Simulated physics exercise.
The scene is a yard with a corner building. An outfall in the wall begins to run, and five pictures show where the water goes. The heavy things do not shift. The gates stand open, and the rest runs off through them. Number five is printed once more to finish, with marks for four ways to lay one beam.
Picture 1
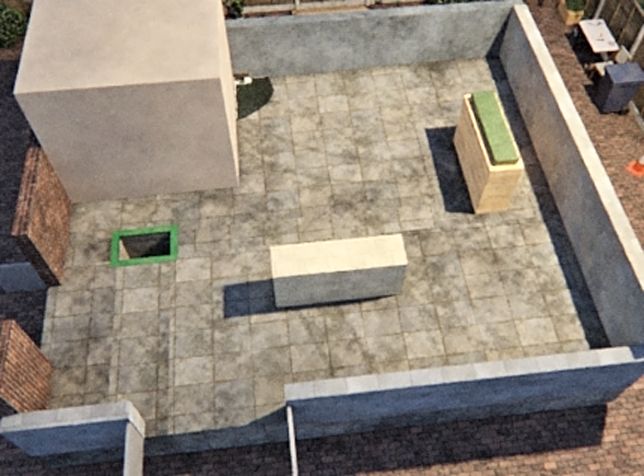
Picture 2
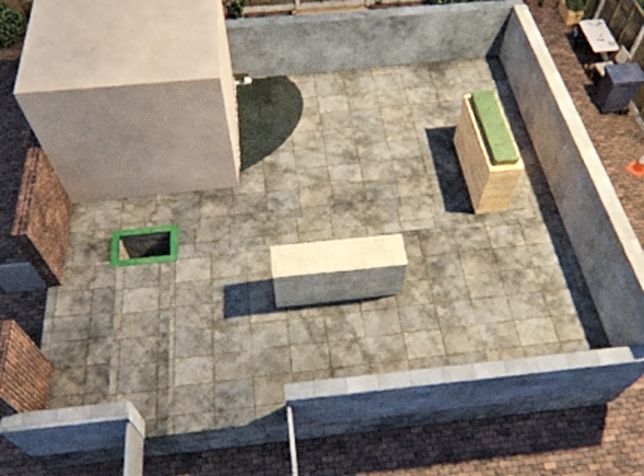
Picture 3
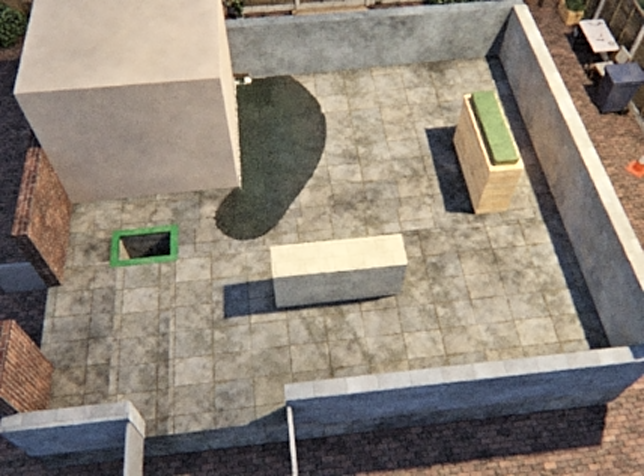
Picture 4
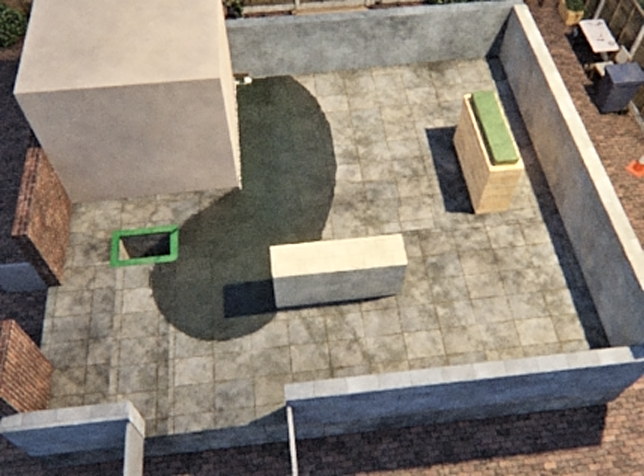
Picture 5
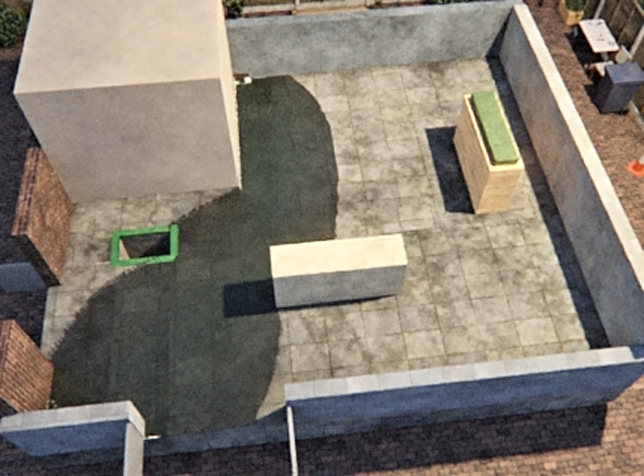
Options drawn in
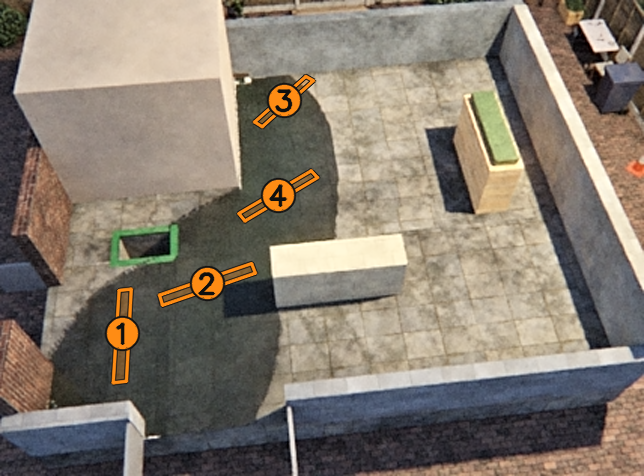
In a walled yard, dark water spreads from beside the corner building toward the lower left, reaching the green-edged drain.
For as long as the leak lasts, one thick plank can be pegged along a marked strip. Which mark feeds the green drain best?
I would pick position 4.
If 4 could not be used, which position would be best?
The answer is 2.
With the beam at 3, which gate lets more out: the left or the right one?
The right gate.
In orange, 1 from (119, 382) to (125, 289); 2 from (161, 300) to (253, 268); 3 from (258, 124) to (309, 78); 4 from (241, 217) to (314, 174).
If 1 is chosen, about 4 % of the stream goes into the green drain, about 96 % out by the gates.
If 2 is chosen, about 12 % of the stream goes into the green drain, about 88 % out by the gates.
If 3 is chosen, about 2 % of the stream goes into the green drain, about 98 % out by the gates.
If 4 is chosen, about 42 % of the stream goes into the green drain, about 58 % out by the gates.
